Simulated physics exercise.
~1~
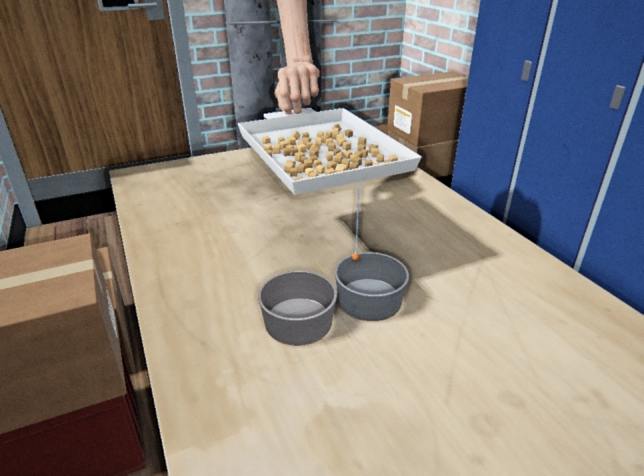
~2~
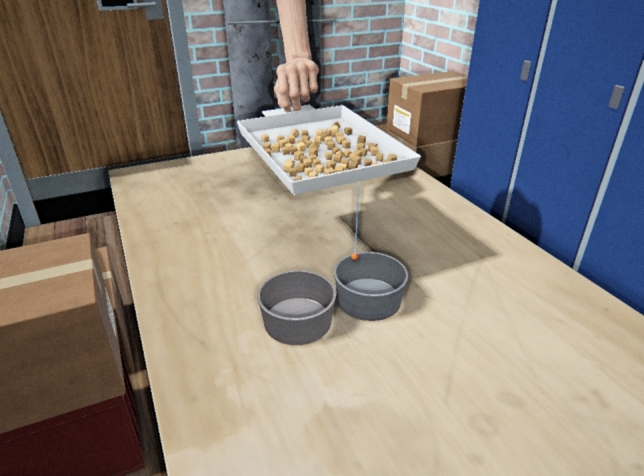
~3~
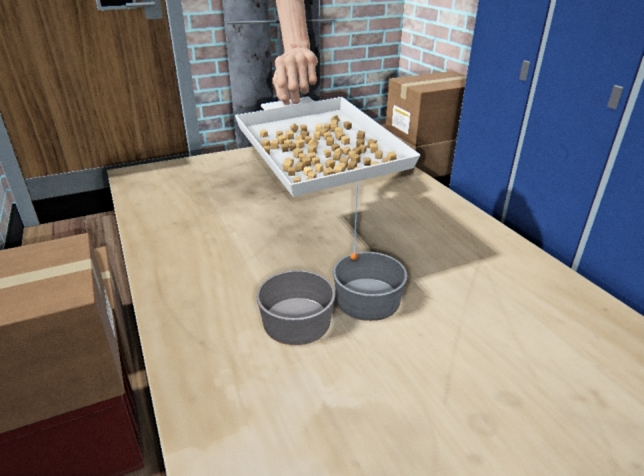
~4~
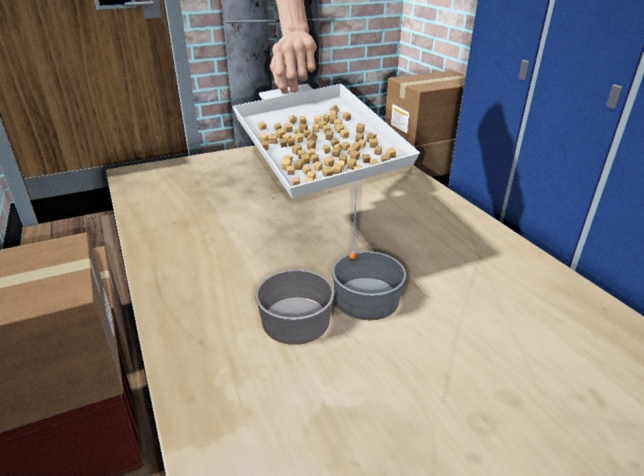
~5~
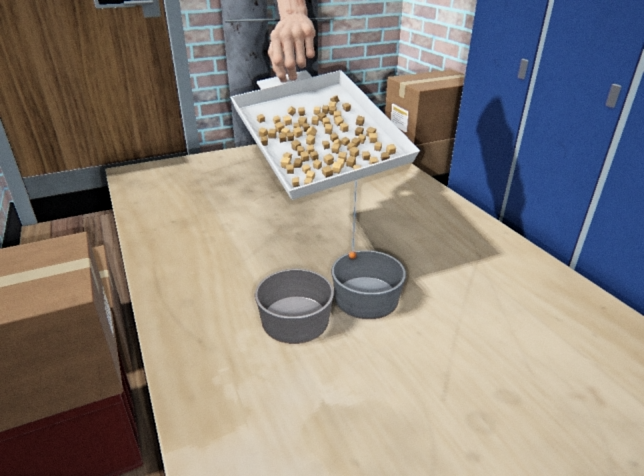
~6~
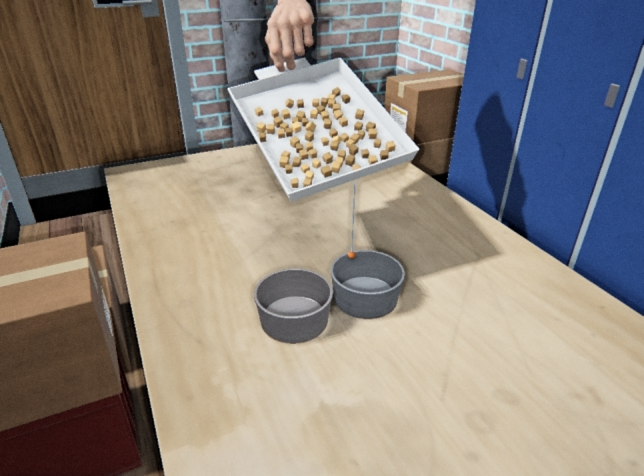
A hand gradually tilts a white tray of small wooden cubes above two gray dishes.
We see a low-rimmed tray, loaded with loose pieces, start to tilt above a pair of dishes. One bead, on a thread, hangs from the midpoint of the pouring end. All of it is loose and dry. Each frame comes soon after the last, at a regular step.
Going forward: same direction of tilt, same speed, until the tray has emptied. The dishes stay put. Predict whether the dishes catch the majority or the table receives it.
The dishes catch most of the load.
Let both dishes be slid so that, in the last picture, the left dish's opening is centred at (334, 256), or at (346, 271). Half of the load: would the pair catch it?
Taking the tries in order: A minor share, followed by a minor share.
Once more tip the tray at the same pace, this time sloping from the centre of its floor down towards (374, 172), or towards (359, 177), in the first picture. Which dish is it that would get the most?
Try 1: Right-side dish. Try 2: Right-side dish.
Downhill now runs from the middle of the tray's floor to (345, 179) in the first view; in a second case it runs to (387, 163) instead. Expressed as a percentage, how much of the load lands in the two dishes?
Around 40 percent for the first aim and around 20 percent for the second.
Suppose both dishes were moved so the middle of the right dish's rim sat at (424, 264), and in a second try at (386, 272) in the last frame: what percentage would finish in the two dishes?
First placement: 40 per cent; second placement: 70 per cent.
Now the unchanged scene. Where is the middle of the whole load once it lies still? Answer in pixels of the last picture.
Centre at rest, last view: Approx. (301, 315).
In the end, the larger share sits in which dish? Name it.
It's the left side.
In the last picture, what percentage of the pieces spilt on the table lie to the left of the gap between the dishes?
10 in a hundred, roughly.
Soon, tray tipped steeply; all on the tray.
A while on, tray tipped past a quarter turn; nearly all on the tray; a stray few in the left dish.
Towards the end, tray tipped past a quarter turn; about two thirds in the left dish; a small part in the right dish; about a quarter outside both.
Finally, tray tipped past a quarter turn; about two thirds in the left dish; a small part in the right dish; about a quarter outside both.
